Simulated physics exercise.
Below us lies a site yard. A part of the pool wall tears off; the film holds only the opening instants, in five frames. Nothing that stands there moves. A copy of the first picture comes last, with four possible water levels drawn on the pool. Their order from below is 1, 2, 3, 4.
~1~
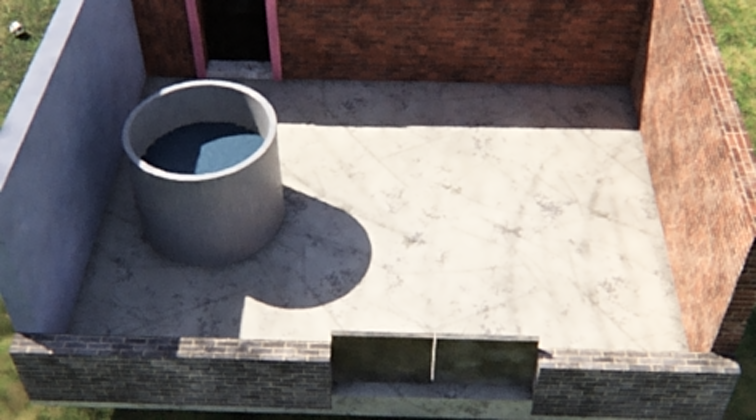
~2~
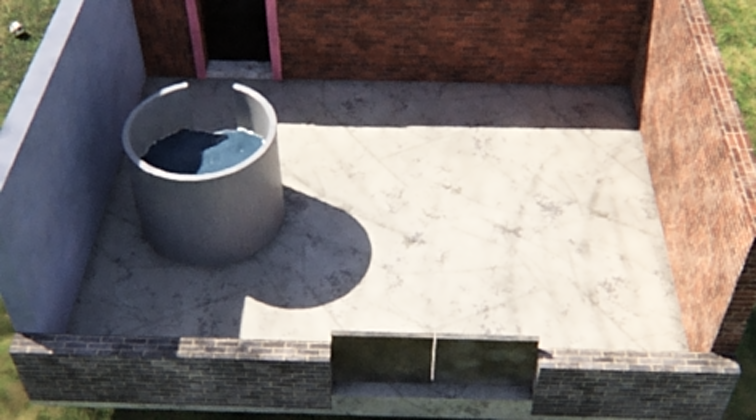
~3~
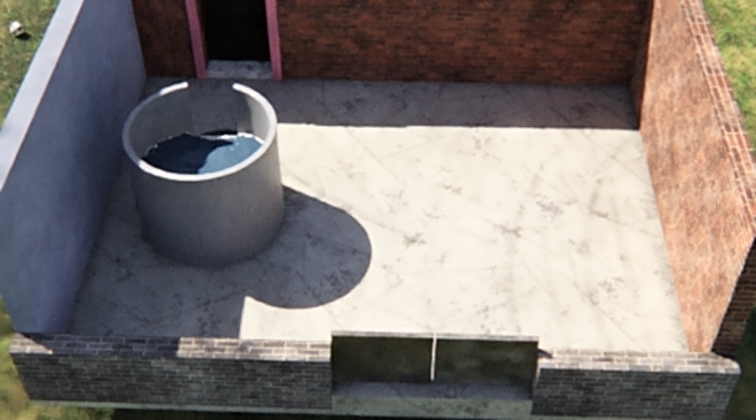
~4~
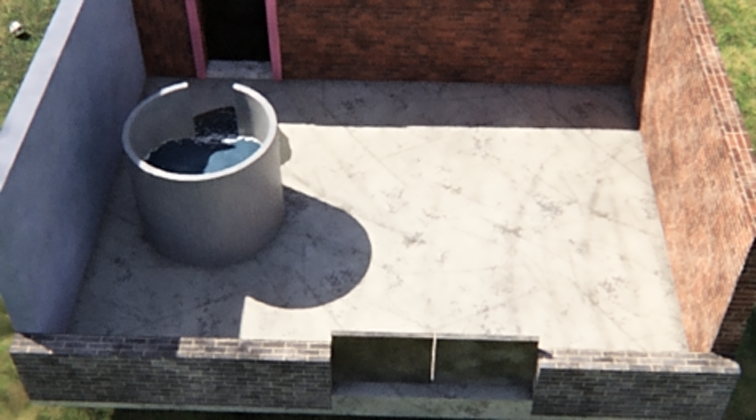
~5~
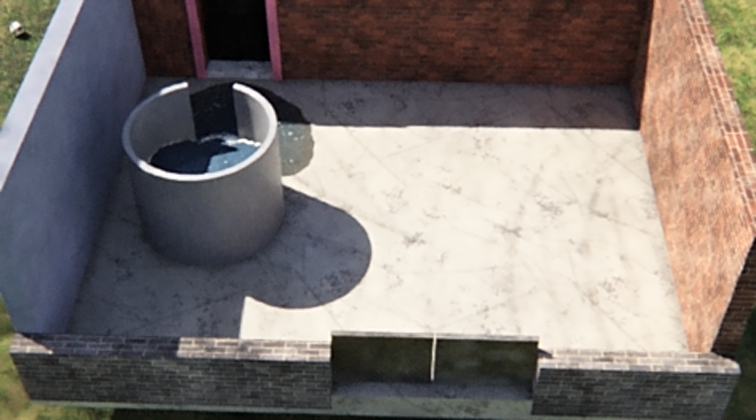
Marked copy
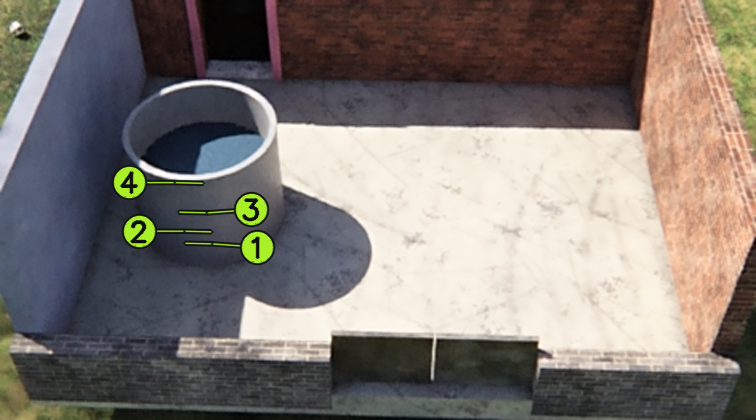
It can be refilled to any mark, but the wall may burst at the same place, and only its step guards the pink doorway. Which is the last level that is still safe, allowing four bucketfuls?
Use mark 1.
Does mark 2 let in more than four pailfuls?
Yes.
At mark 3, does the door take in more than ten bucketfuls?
Yes.
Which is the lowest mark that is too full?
That would be 2.
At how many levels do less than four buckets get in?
One of the four.
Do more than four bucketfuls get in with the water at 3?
Yes, it does.
In lime, 1 at (199, 243); 2 at (197, 231); 3 at (193, 212); 4 at (188, 182); from the bottom up 1, 2, 3, 4.
If 1 is chosen, a bucket or two gets in.
If 2 is chosen, about 9 bucketfuls get in.
If 3 is chosen, dozens of bucketfuls pour in.
If 4 is chosen, dozens of bucketfuls pour in.
